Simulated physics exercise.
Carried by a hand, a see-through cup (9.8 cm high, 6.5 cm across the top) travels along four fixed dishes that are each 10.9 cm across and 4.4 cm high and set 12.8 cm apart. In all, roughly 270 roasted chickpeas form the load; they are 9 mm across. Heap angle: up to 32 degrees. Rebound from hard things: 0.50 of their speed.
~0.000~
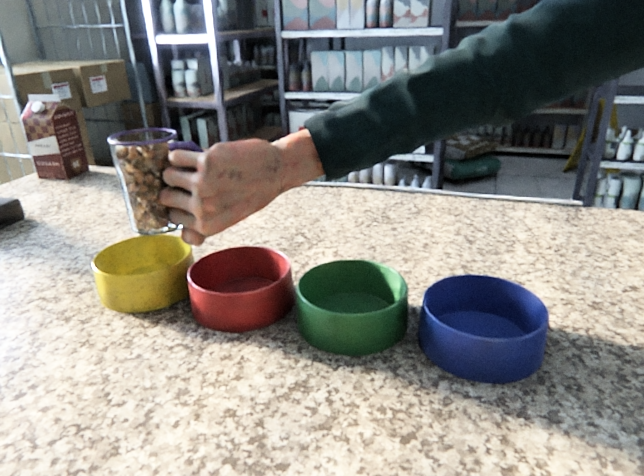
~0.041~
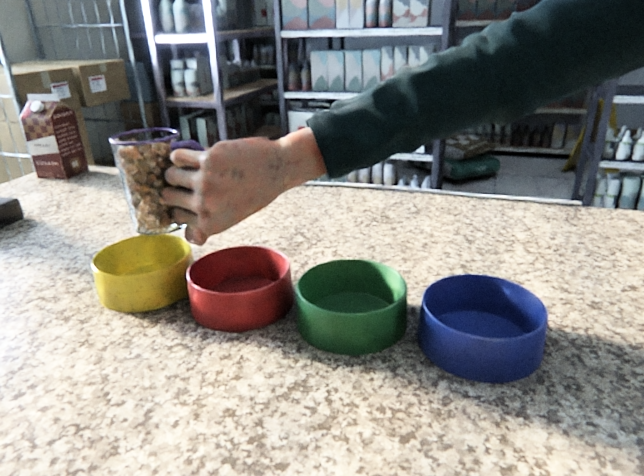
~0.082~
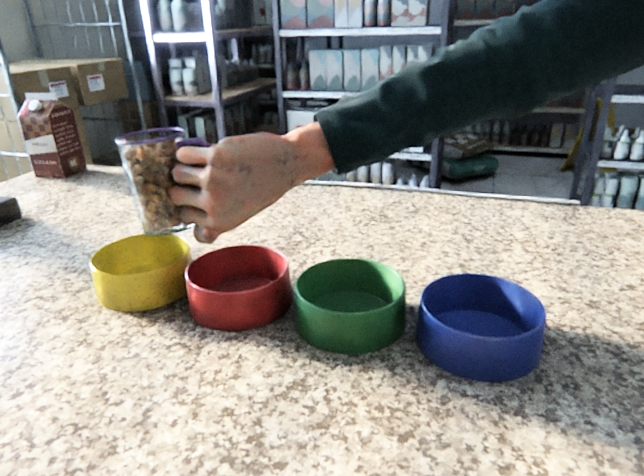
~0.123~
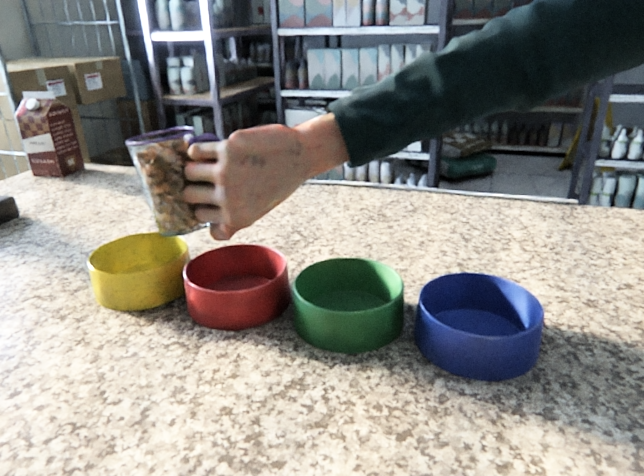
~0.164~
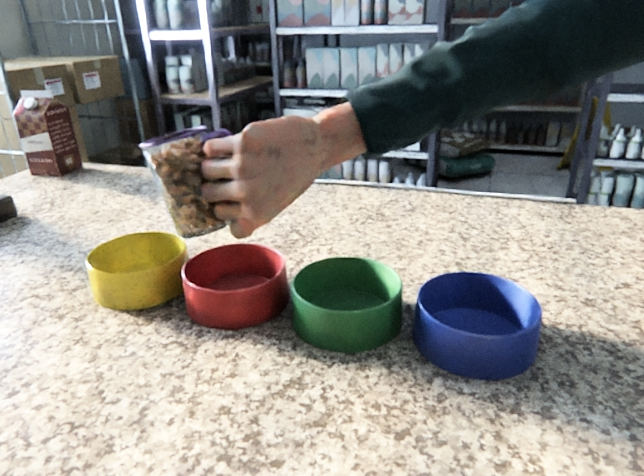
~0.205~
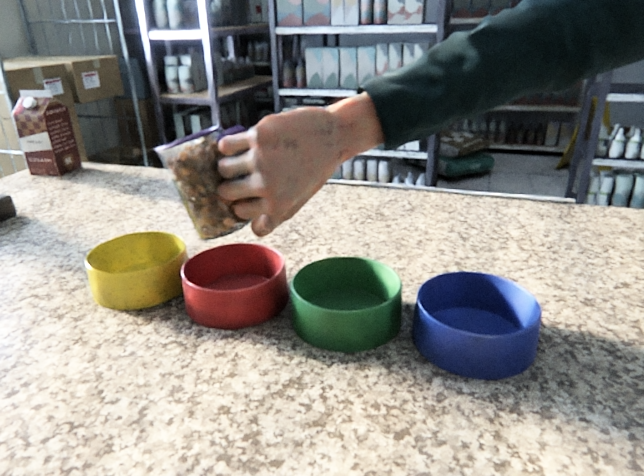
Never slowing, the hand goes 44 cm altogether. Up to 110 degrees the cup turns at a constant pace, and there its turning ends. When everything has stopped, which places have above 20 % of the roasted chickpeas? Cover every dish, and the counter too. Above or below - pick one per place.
Red dish: Below; blue dish: Above; green dish: Below; yellow dish: Below; counter: Below.
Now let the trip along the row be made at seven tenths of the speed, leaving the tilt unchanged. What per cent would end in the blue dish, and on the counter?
Blue: 80; counter: 10.
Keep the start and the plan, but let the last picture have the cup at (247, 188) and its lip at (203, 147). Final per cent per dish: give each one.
It'd finish with red at 0, blue at 100, green at 0 and yellow at 0.
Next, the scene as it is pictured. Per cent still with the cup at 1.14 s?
It should be near 75 per cent.
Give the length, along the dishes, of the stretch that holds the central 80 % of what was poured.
Roughly 6 cm.
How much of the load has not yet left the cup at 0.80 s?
Around 95 percent.
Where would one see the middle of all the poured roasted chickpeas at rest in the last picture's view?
Estimated resting centre: Around (481, 323).
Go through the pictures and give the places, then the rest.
In the first frame, cup at (152, 182), tilt 0 degrees, lip at (118, 135), moved 0.0 cm; middle of the pieces at (155, 187); yellow dish at (143, 254); red dish at (240, 268); green dish at (352, 285); blue dish at (484, 304).
In the second frame, cup at (154, 182), tilt 1 degrees, lip at (119, 135), moved 0.4 cm; middle of the pieces at (157, 187).
In the third frame, cup at (161, 182), tilt 4 degrees, lip at (125, 136), moved 1.5 cm; middle of the pieces at (165, 187).
In the fourth frame, cup at (174, 182), tilt 8 degrees, lip at (135, 139), moved 3.4 cm; middle of the pieces at (178, 187).
In the fifth frame, cup at (191, 183), tilt 13 degrees, lip at (149, 142), moved 5.5 cm; middle of the pieces at (195, 187).
In the sixth frame, cup at (209, 184), tilt 18 degrees, lip at (164, 147), moved 7.7 cm; middle of the pieces at (213, 189); yellow dish at (137, 251); red dish at (234, 265); green dish at (346, 282); blue dish at (477, 301). Its pace works out near 125 degrees a second; the hand travels 53 cm a second.
After 0.56 s, tilt 63 degrees; cup holds 100 %.
After 0.80 s, tilt 93 degrees; cup holds 95 %.
After 1.14 s, tilt 110 degrees; cup holds 75 %, blue 25 %.
At rest (2.8 s), red 0 %, blue 100 %, green 0 %, yellow 0 %, counter 0 %.
